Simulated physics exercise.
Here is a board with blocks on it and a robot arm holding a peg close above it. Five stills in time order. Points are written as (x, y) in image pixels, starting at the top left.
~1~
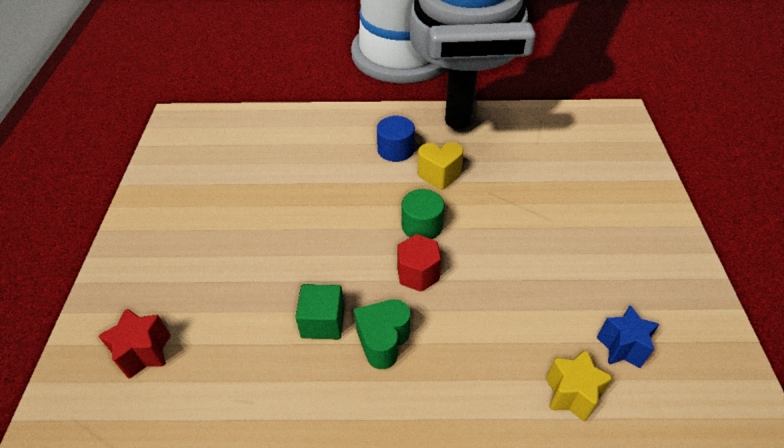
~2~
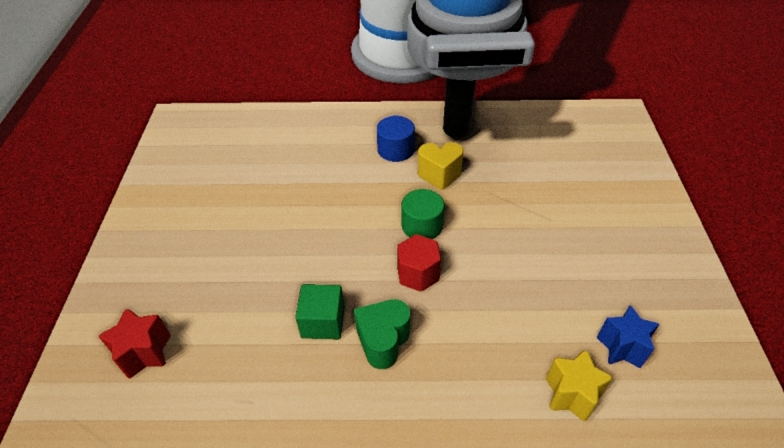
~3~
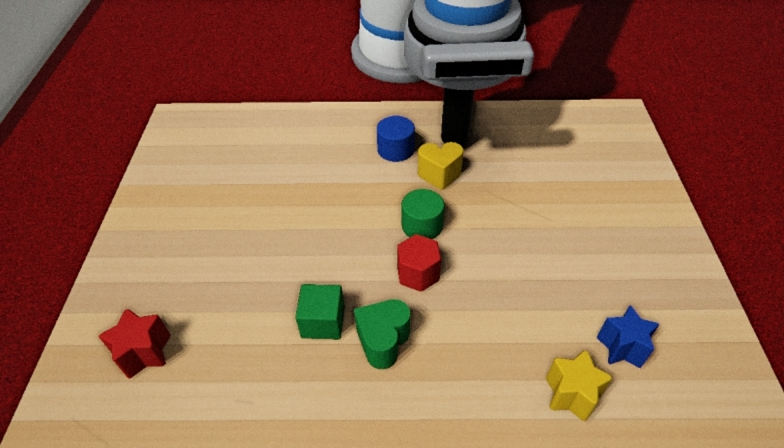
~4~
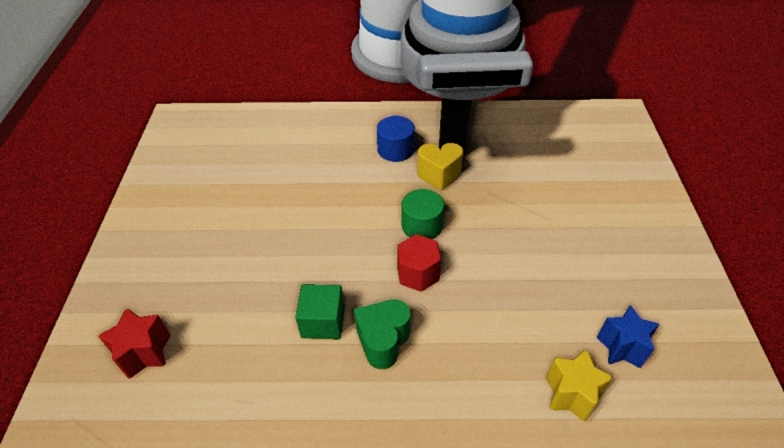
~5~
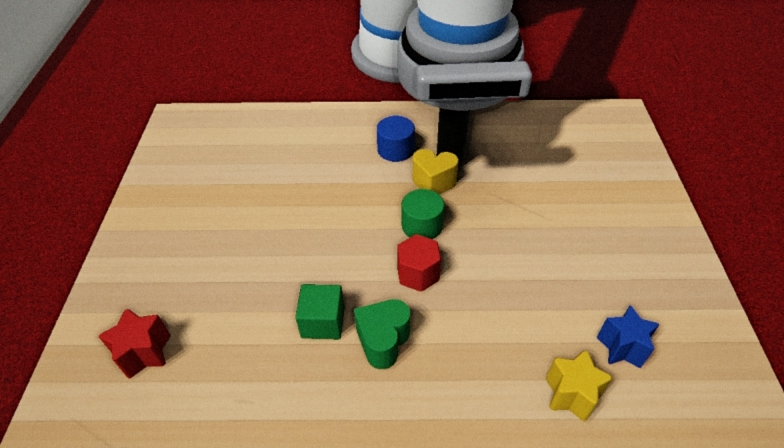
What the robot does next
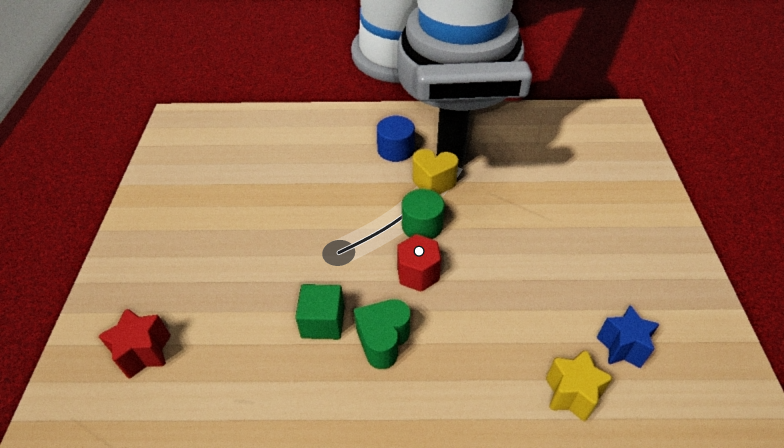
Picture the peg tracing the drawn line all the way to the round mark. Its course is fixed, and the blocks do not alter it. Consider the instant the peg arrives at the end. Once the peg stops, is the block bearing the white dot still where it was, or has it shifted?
It shifts position.
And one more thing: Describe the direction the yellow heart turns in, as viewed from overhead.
That block twists clockwise.
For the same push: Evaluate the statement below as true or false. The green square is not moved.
The statement is true.
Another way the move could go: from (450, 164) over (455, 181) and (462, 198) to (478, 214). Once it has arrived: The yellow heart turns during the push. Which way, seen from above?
Clockwise.
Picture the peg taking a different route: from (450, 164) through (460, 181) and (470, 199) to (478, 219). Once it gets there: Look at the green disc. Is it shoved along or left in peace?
It holds its position.
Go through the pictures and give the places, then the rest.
In the first picture, peg tip at (458, 121); block tops, green square at (319, 301); blue disc at (396, 126); red six-sided block at (419, 251); green disc at (423, 203); yellow heart at (441, 152).
In the second picture, peg at (456, 129); blocks unchanged.
In the third picture, peg at (455, 138); blocks unchanged.
In the fourth picture, peg at (453, 147); blocks unchanged.
In the fifth picture, peg at (451, 156); green square at (319, 301); blue disc at (396, 126); red six-sided block at (419, 251); green disc at (423, 203); yellow heart at (435, 160).
Path on the board, from (450, 164) through (408, 212) to (339, 253); the dot is on the red six-sided block.
What follows on the original path. One third of the way, peg at (425, 189); green disc at (418, 217); yellow heart at (402, 187), turned 40° clockwise.
Two thirds of the way, peg at (386, 219); red six-sided block at (424, 263), turned 15° clockwise; green disc at (407, 231); yellow heart at (357, 215), turned 50° clockwise.
At the end, peg at (338, 245); green square in place; blue disc in place; red six-sided block at (424, 263), turned 15° clockwise; green disc at (407, 231); yellow heart at (305, 242), turned 50° clockwise.
